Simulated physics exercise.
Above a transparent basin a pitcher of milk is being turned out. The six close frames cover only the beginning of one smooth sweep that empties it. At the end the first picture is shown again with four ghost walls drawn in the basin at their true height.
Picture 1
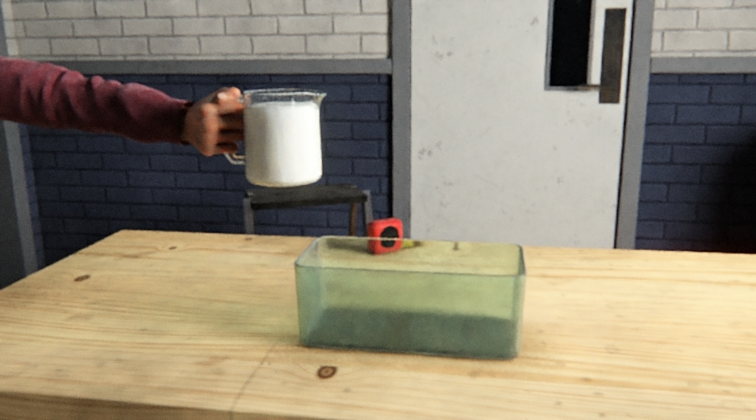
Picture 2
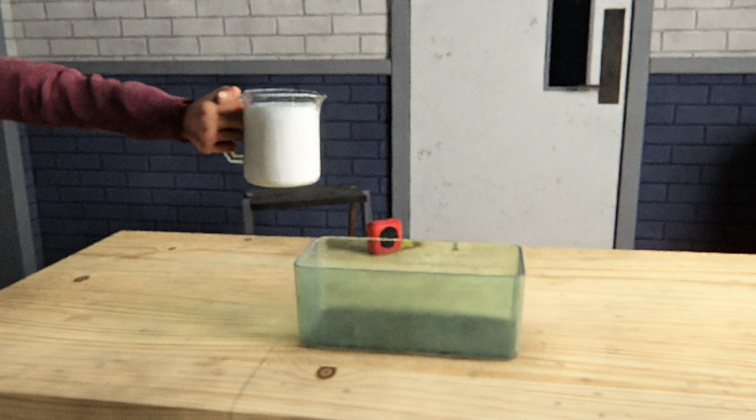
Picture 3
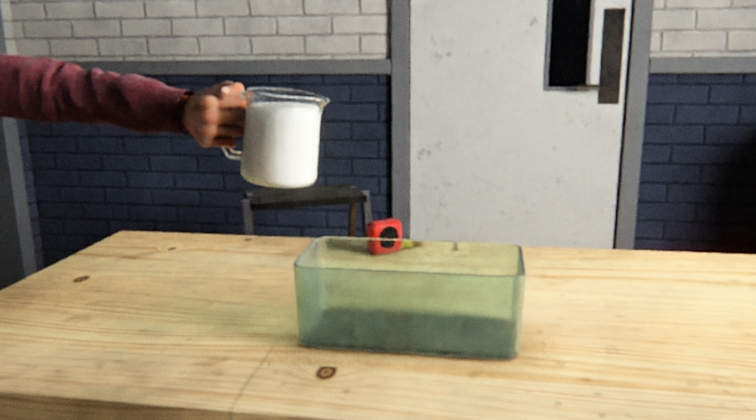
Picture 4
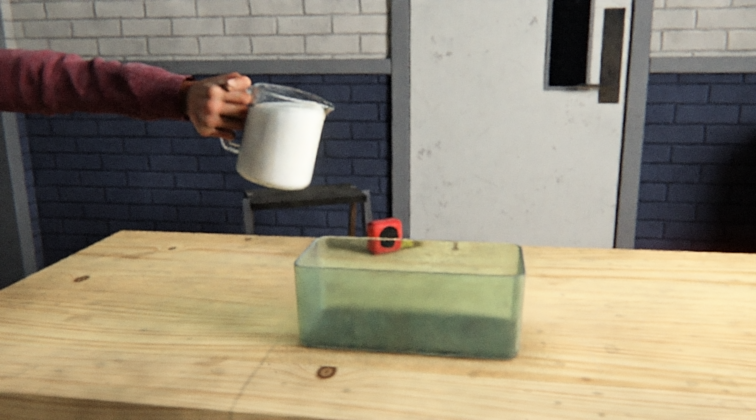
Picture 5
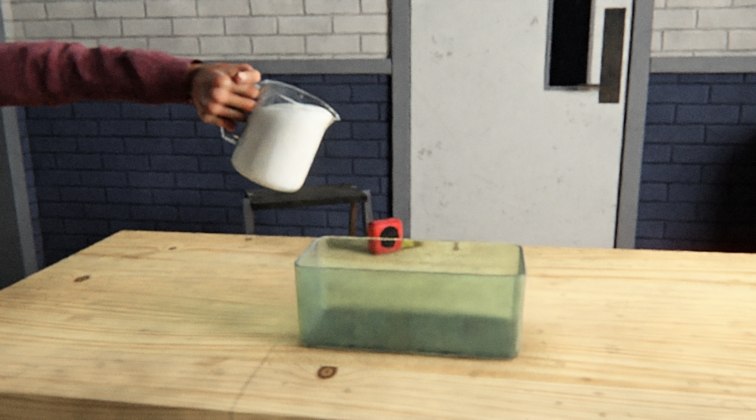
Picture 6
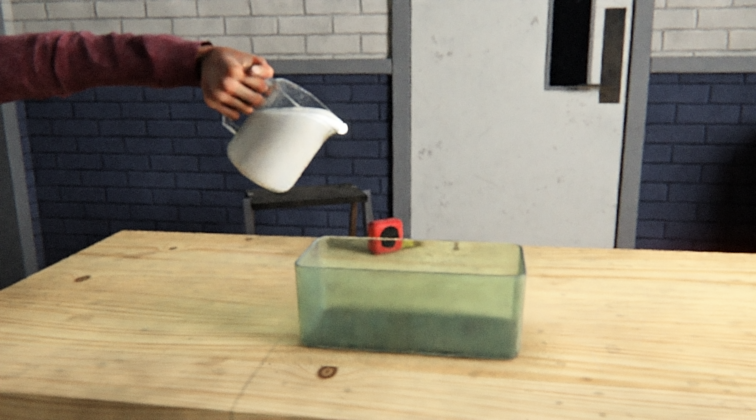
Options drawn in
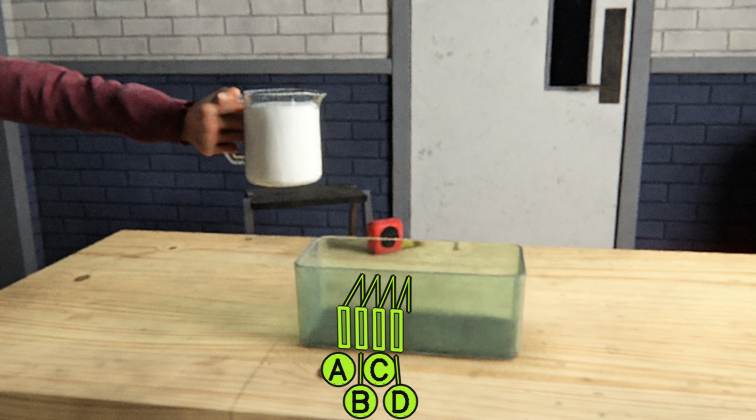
At first, a hand reaching in from the left holds a clear pitcher of milk upright above a transparent basin on a wooden table, near a small red object. The hand then gradually tilts the pitcher to the right, more and more steeply, until milk reaches over its lip.
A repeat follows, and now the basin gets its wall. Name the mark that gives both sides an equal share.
Use place C.
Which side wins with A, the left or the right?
More ends on the right.
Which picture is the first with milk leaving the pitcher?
Picture 6.
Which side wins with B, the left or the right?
The right one.
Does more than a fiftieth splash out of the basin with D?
Yes, it does.
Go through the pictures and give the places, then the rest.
The first frame shows upright, lip at (324, 94); basin from (301, 343) to (520, 357); nothing has left yet.
The second frame shows upright, lip at (325, 96); nothing has left yet.
The third frame shows tipped about 7°, lip at (328, 100); nothing has left yet.
The fourth frame shows tipped about 15°, lip at (333, 108); nothing has left yet.
The fifth frame shows tipped about 26°, lip at (338, 118); nothing has left yet.
The sixth frame shows tipped about 38°, lip at (341, 131); milk is over the lip, down to (341, 131).
On the marked copy, A at (343, 352); B at (360, 354); C at (378, 355); D at (396, 356).
With A, about 3 % ends left of the wall and 96 % right of it.
With B, about 15 % ends left of the wall and 84 % right of it.
With C, about 56 % ends left of the wall and 43 % right of it.
With D, about 83 % ends left of the wall and 7 % right of it; 11 % is lost outside.
